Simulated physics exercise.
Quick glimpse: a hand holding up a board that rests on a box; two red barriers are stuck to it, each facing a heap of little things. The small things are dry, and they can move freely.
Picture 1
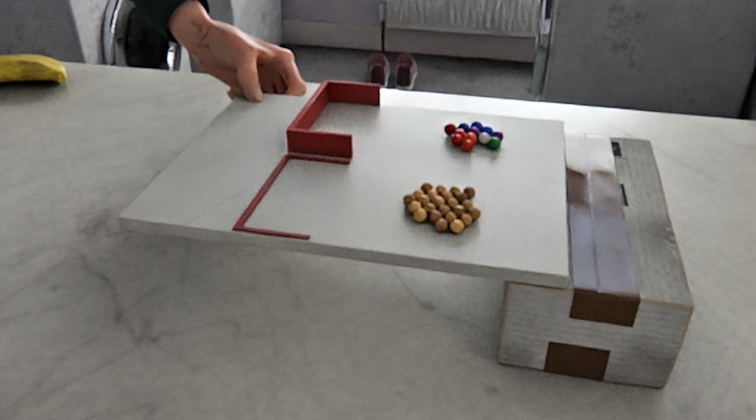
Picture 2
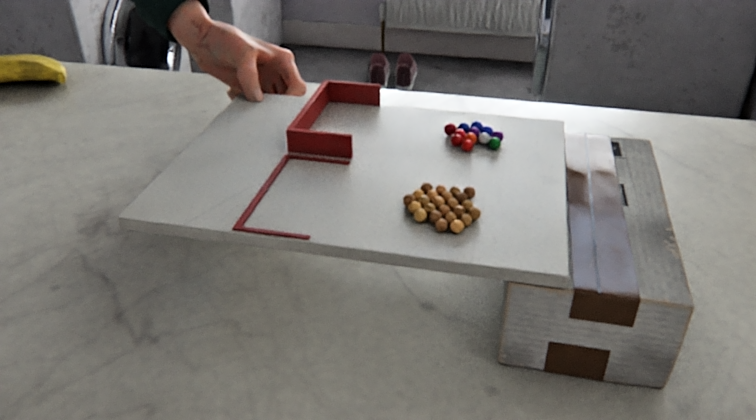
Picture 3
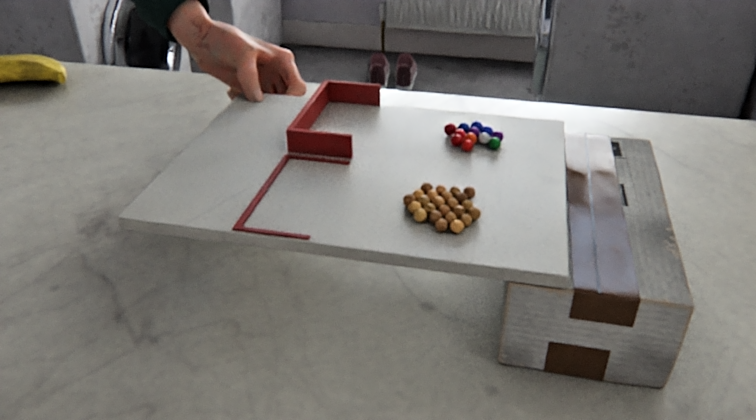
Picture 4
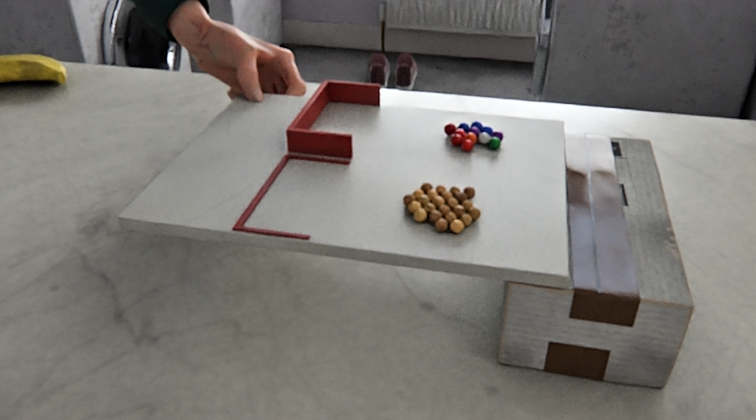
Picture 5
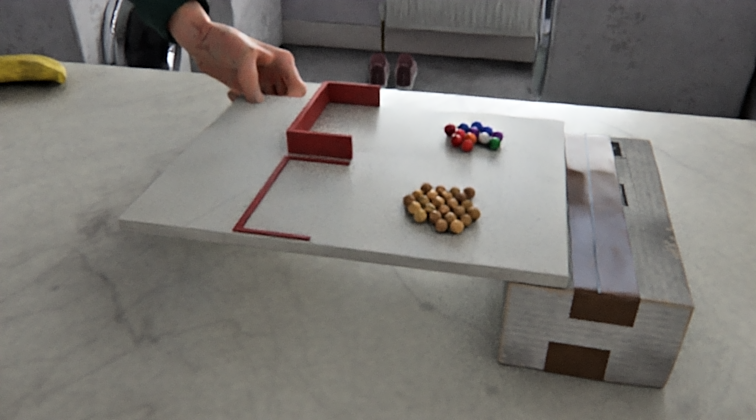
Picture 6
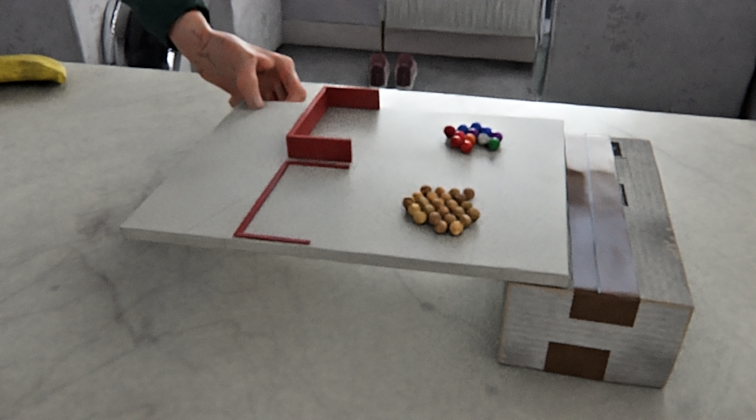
The clip opens on a hand holding the left end of a pale board that rests on a box at right, with two red barriers and two clusters of small round beads on top. The board stays still at first, then its held end dips very slightly, while the beads remain in place.
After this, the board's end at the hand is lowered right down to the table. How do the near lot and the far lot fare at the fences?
Outcome: The near lot moves on past; the far lot is arrested.
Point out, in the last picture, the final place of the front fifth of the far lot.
That would be close to (318, 179), more or less.
Then, 0.25 s on from there, board sloping at 7°; near lot where it was; far lot where it was.
Then, 0.56 s on from there, board sloping at 14°; near lot on its way down; far lot on its way down.
Then, 0.89 s on from there, board resting at 16°; near lot all but a few past its bar; far lot has reached its bar.
In the end, board resting at 16°; near lot the whole lot past its bar; far lot gathered behind its bar.
